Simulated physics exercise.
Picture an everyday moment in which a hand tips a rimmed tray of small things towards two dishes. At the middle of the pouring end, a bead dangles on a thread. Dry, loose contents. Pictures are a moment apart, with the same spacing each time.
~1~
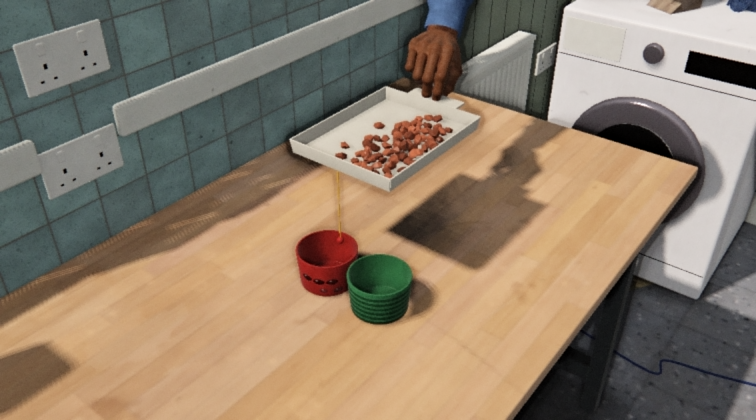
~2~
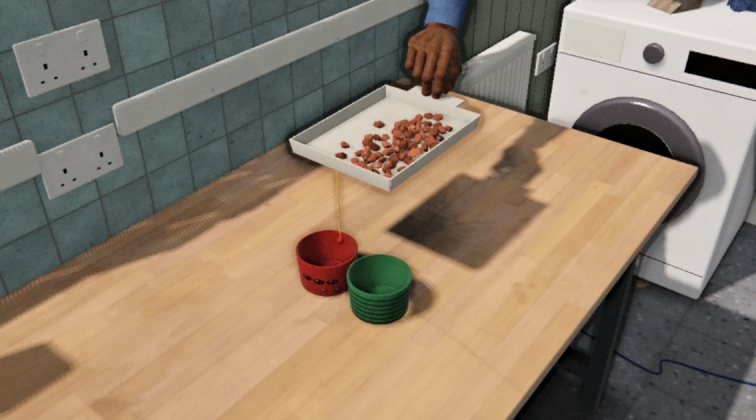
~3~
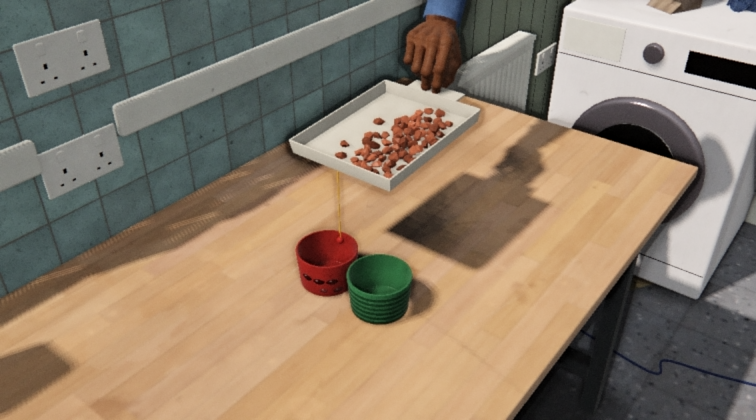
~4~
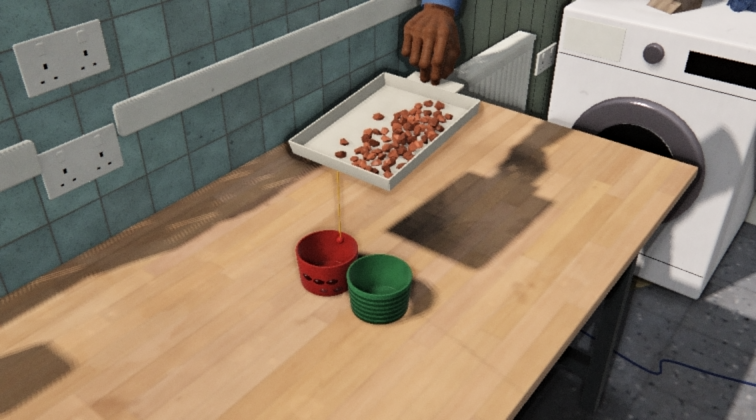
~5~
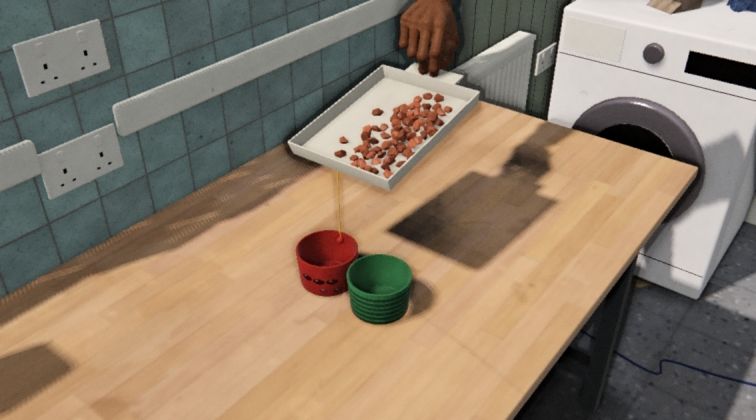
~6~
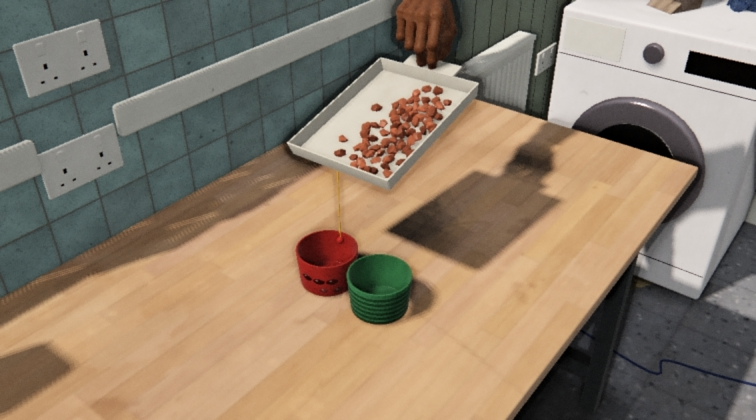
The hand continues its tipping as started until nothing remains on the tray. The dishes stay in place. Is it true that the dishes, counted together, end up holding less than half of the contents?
Yes, less than half.
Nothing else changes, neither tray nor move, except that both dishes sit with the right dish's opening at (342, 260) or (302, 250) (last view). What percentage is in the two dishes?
The first try gives 30 per cent, the second 40 per cent.
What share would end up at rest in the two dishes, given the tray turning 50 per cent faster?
About 20 per cent.
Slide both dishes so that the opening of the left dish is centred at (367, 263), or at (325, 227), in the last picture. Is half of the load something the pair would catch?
Well, the minor share the first time and the minor share the second time.
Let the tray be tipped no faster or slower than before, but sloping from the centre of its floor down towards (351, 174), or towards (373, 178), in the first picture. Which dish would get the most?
Result of try 1 is the right side, of try 2 the right side.
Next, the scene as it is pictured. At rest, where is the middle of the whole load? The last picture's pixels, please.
The centre settles at about (285, 313).
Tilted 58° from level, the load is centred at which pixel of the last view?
The middle of the pieces shows up near (351, 149).
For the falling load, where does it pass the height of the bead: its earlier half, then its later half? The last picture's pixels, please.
Around (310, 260), followed by around (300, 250).
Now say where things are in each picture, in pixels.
Corners of the pouring end at (293, 139) and (390, 178), level; middle of the load at (404, 145), bits of crushed brick; left dish at (307, 276); right dish at (360, 304); bead on its thread at (340, 240), in the first frame.
Corners of the pouring end at (293, 139) and (390, 178), level; middle of the load at (404, 144), in the second frame.
Corners of the pouring end at (292, 140) and (389, 178), tipped barely, level across its low end; middle of the load at (404, 142), in the third frame.
Corners of the pouring end at (291, 141) and (388, 178), tipped a little, level across its low end; middle of the load at (404, 138), in the fourth frame.
Corners of the pouring end at (291, 141) and (388, 178), tipped a little, level across its low end; middle of the load at (403, 134), in the fifth frame.
Corners of the pouring end at (290, 142) and (387, 178), tipped clearly, level across its low end; middle of the load at (402, 130); left dish at (307, 276); right dish at (360, 304), in the sixth frame.
Soon, tray tipped steeply; all on the tray.
A while on, tray tipped right over; most on the tray; a small part outside both; a stray few in the air.
Towards the end, tray tipped past a quarter turn; a stray few in the right dish; a small part in the left dish; most outside both.
Finally, tray tipped past a quarter turn; a stray few in the right dish; a small part in the left dish; most outside both.
